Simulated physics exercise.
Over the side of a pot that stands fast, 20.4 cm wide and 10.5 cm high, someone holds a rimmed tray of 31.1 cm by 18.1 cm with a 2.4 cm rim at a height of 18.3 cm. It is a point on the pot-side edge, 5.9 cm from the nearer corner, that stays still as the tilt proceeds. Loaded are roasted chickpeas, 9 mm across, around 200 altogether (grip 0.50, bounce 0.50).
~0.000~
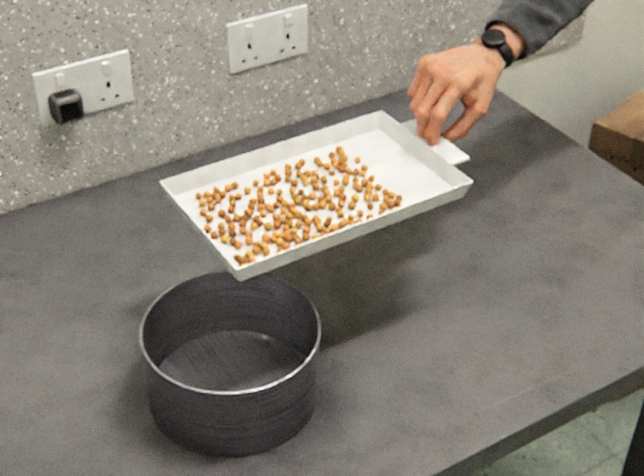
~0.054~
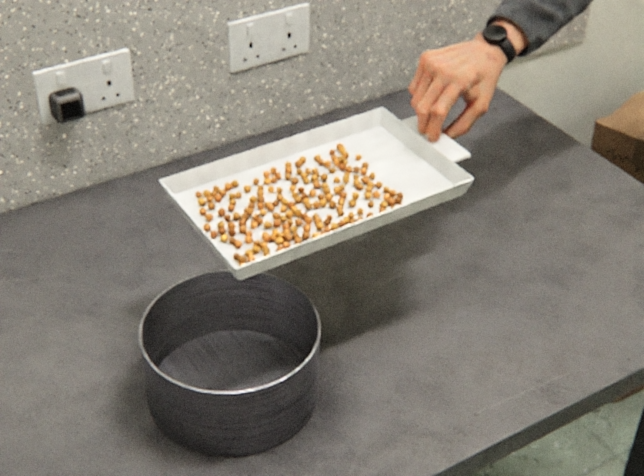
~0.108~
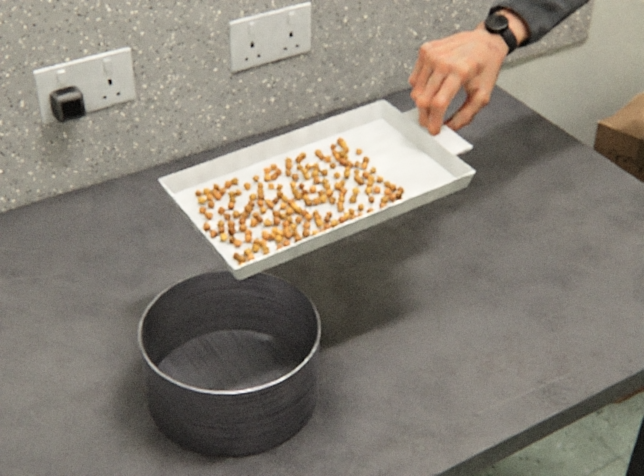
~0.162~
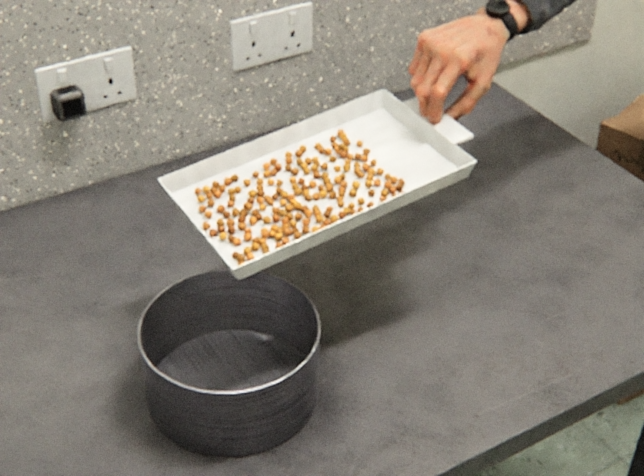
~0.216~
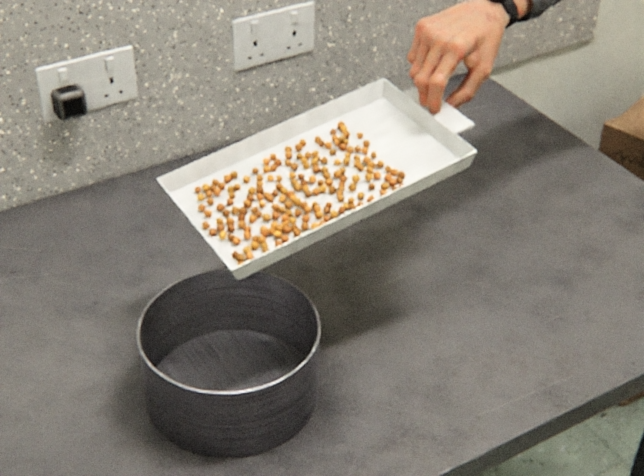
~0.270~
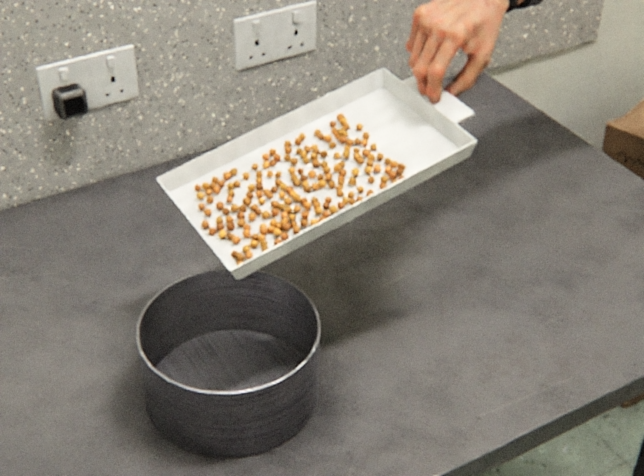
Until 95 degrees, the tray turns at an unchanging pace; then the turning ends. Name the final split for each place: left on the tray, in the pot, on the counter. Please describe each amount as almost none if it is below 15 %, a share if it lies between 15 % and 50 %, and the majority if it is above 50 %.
Tray: Little of the load. Pot: Over half the load. Counter: A decent amount of the load.
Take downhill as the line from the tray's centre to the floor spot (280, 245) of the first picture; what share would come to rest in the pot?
Some 100 per cent.
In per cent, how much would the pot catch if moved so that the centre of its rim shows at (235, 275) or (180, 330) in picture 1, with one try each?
20 and 90 %.
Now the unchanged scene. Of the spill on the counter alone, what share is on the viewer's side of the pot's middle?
Estimate: Close to 0 per cent of the pieces.
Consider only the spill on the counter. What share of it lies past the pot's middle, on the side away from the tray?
Around 100 in a hundred.
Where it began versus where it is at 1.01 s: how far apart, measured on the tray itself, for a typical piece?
It has moved some 7 cm from its start.
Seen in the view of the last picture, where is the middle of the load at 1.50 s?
Load centre est.: (206, 207) px.
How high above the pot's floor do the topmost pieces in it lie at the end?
About 2.0 centimetres.
After 1.01 s, tilt 51 degrees; the tray holds 100 %, the pot 0 %.
After 1.50 s, tilt 77 degrees; the tray holds 100 %, the pot 0 %.
Then, at 2.05 s, tilt 95 degrees; the tray holds 20 %, the pot 50 %.
At rest (2.9 s), tray 0 %, pot 75 %, counter 25 %.
